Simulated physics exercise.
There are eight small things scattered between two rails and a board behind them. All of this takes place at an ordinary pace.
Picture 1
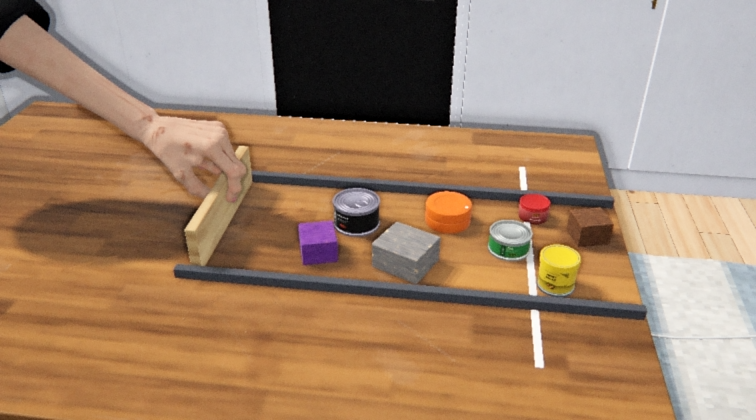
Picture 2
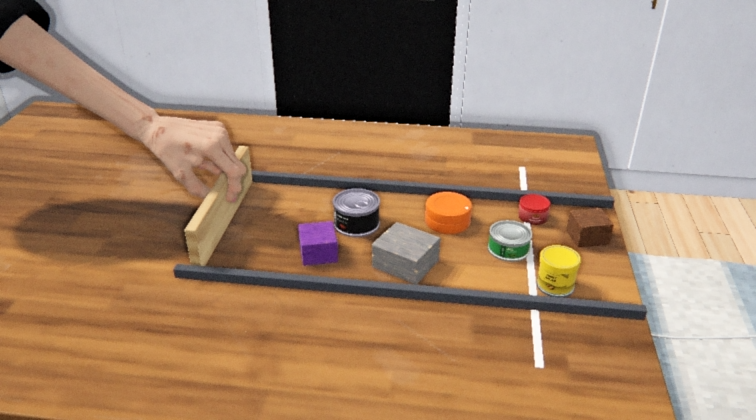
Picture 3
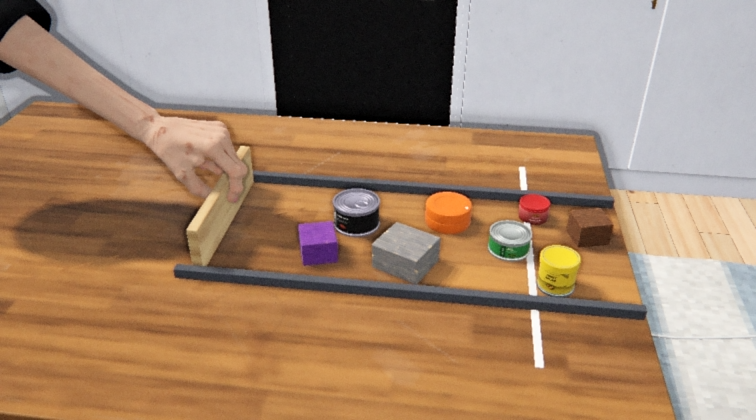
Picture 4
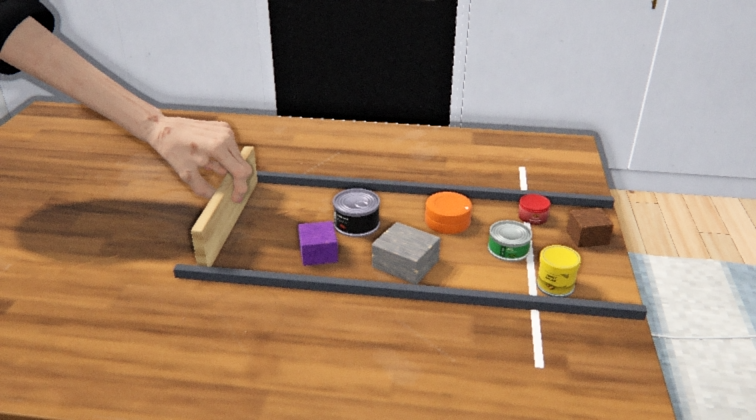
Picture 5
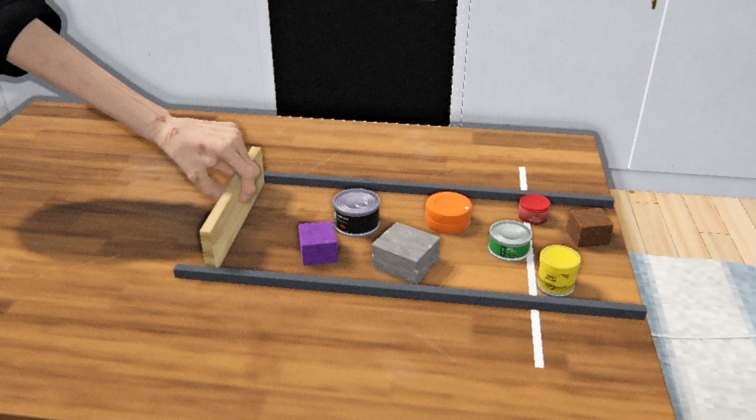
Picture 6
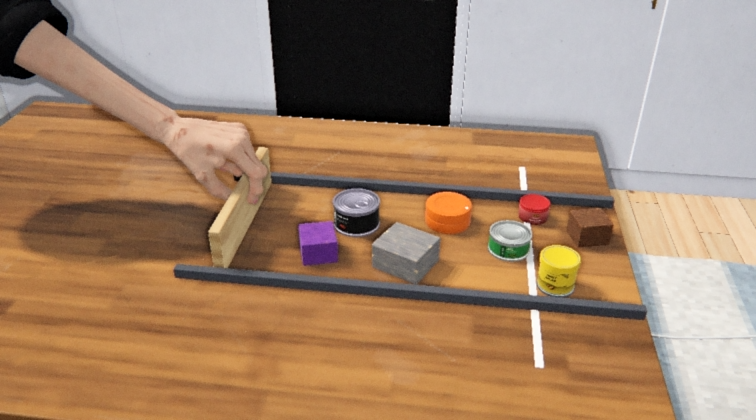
On a wooden table, a hand held a wooden board upright behind a scatter of small tins, lids and blocks between two dark rails, then slid it slightly to the right while they stayed still.
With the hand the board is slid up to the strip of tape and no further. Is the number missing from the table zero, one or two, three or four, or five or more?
It is one or two.
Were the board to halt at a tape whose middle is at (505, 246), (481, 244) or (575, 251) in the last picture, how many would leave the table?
The counts: 0, 0 and 5.
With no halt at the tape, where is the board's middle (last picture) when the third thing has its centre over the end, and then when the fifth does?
(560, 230) and (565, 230).
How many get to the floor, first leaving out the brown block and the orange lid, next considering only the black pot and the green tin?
The number fallen is 1, and in the other try 1.
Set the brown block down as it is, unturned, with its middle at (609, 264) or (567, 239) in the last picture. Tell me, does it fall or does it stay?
Taking the two places in turn: It fails to stay, then it fails to stay.
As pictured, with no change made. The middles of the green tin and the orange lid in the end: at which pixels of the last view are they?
The green tin at (598, 246), the orange lid at (549, 207).
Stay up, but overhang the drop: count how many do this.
The total here is 1.
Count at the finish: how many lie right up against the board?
All in all, 3.
Soon after, none off yet; brown block at rest near (590, 228); yellow pot at rest near (558, 271); red tub at rest near (534, 209).
In the end, the number that fall off is one or two; gone, yellow pot.
